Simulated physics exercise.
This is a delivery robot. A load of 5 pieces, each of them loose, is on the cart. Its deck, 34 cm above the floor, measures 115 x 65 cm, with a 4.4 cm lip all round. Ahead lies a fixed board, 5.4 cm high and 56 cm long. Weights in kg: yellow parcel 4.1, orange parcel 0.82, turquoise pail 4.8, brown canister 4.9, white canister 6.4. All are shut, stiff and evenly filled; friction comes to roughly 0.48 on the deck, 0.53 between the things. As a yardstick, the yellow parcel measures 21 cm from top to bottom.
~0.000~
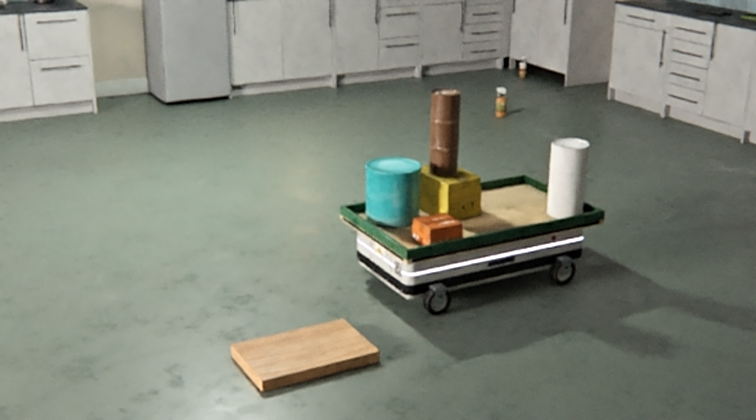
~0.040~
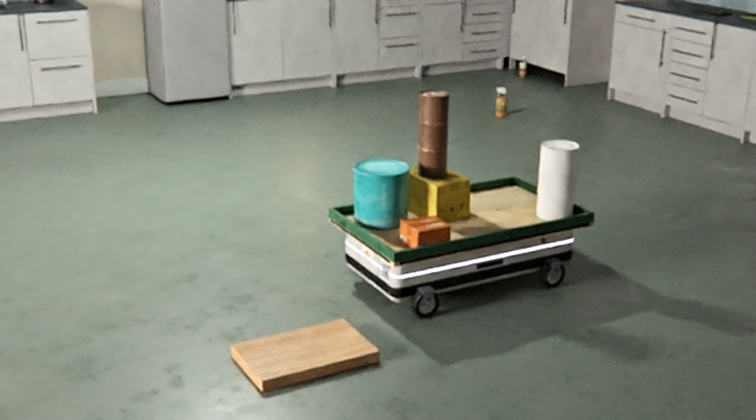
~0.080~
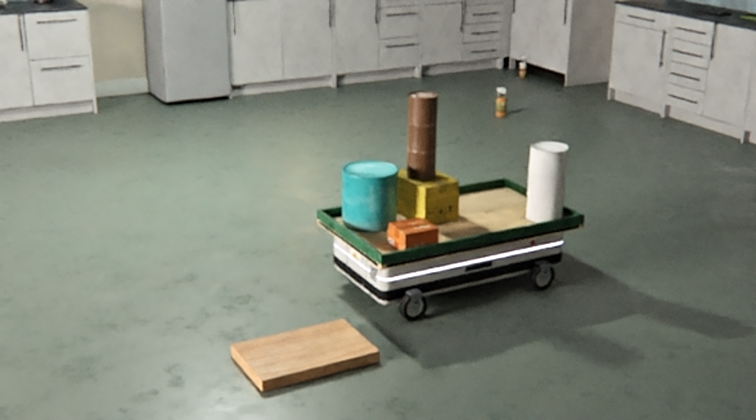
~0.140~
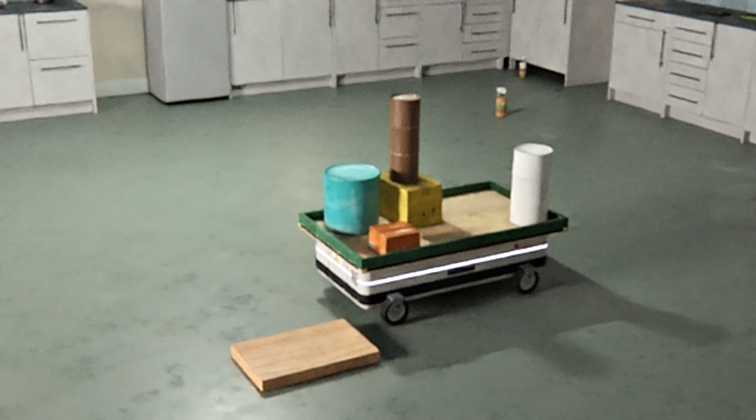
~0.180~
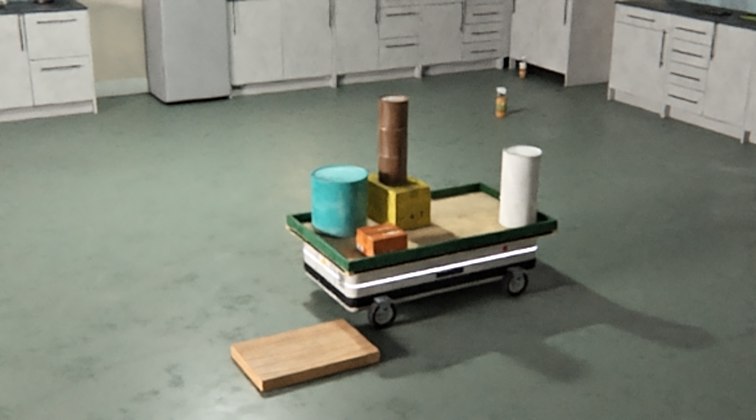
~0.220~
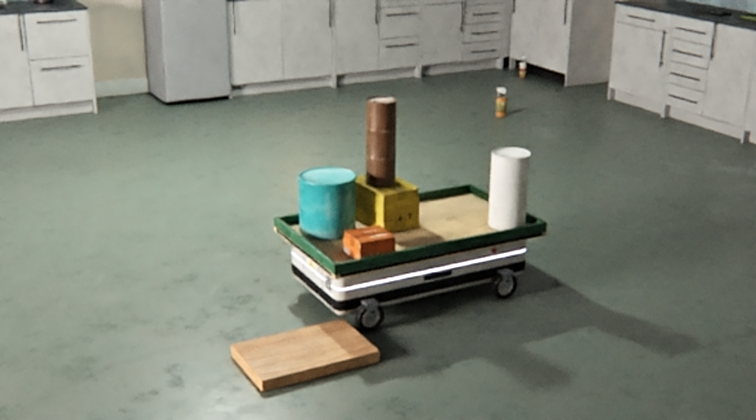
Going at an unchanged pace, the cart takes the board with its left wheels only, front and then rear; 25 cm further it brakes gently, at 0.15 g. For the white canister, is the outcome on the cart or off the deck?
The white canister is still aboard.
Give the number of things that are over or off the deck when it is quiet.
In all, 2.
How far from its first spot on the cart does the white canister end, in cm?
About 48 cm.
Around 0.82 s, cart has run 139 cm; white canister at 12° to upright near (320, 190); brown canister at 33° to upright; orange parcel at 6° to upright.
Around 1.32 s, cart has run 224 cm; brown canister now off the deck; white canister on its side near (118, 252); yellow parcel shifted 2 cm.
Finally (2.8 s), off the deck, brown canister; on their side or leaning hard on the cart, white canister; the other 3 still in place (within 10 cm).
